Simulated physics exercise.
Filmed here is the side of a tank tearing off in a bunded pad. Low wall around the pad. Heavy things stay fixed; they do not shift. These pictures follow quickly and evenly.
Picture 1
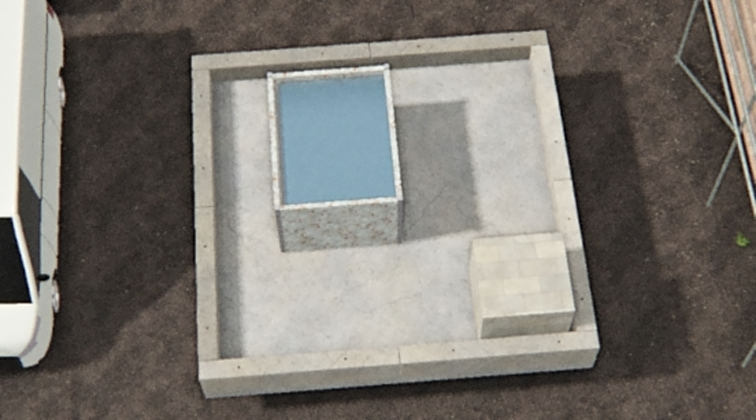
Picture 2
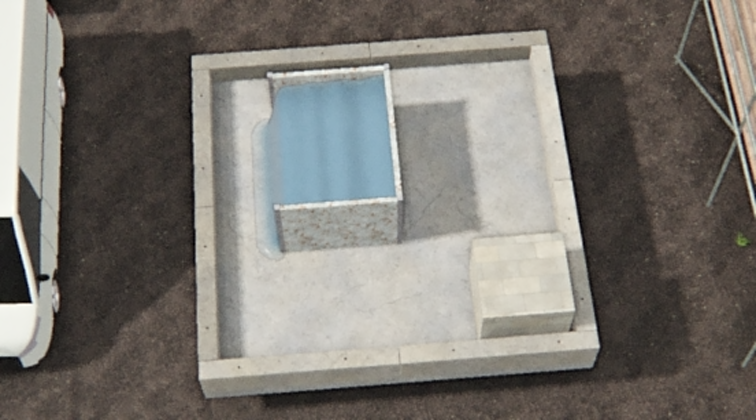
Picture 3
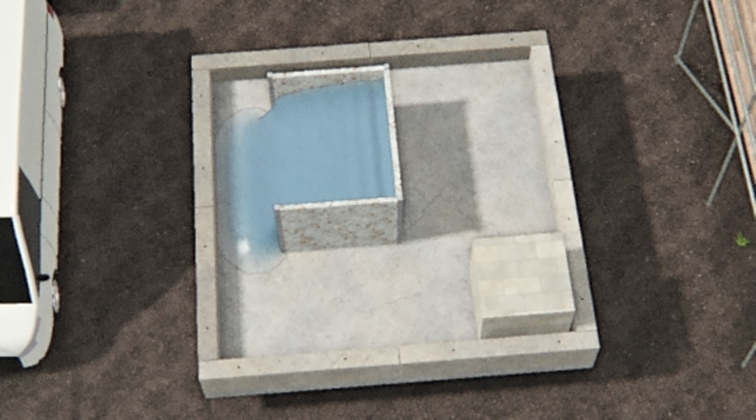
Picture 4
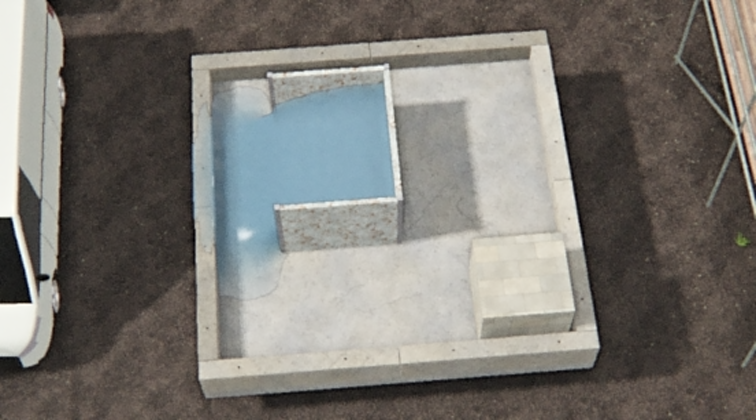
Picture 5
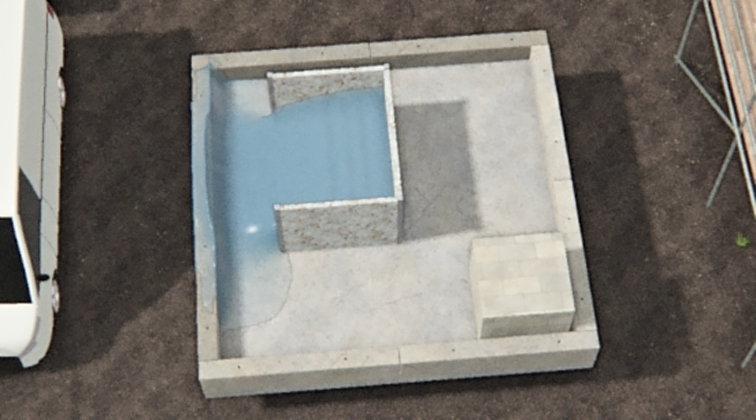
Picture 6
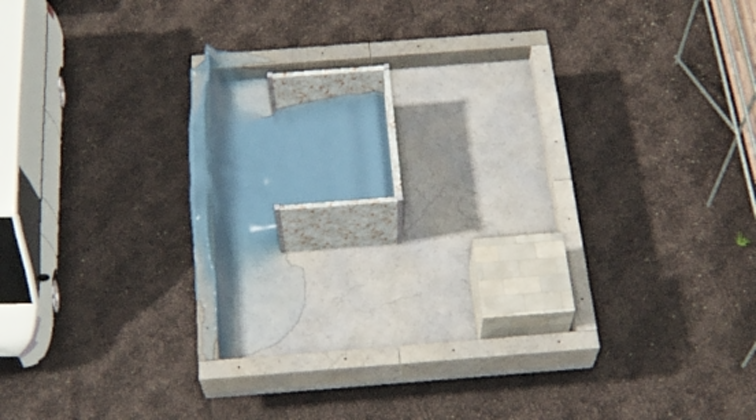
Water pours from the tank's open left side, spreads across the pad and climbs the low wall.
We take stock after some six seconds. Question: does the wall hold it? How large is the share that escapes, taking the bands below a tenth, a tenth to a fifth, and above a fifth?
The share that escapes is above a fifth.
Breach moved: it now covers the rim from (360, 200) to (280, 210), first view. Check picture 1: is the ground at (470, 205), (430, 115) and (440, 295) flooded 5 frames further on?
Spared, spared, soaked.
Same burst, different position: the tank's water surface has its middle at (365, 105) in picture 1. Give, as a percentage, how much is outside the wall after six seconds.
I'd put it near 28 in a hundred.
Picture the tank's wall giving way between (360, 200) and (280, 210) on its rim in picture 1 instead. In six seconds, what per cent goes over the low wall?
About 18 %.
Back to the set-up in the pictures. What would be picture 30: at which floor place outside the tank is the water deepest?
It should be close to (525, 66).
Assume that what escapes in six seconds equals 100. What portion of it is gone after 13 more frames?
Approximately 100 in a hundred, I think.
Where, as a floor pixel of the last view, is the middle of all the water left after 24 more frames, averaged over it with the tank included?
Roughly (364, 200) in the last picture.
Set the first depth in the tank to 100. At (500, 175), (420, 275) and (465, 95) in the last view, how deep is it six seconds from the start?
8, 12, 8 %.
A moment on, water covers 30 % of the floor; the low wall has let 15 % over.
Next, water covers 40 % of the floor; the low wall has let 23 % over.
Then, water covers 65 % of the floor; the low wall has let 30 % over.
Later, water covers 80 % of the floor; the low wall has let 31 % over.
In the end, water covers 85 % of the floor; the low wall has let 31 % over.
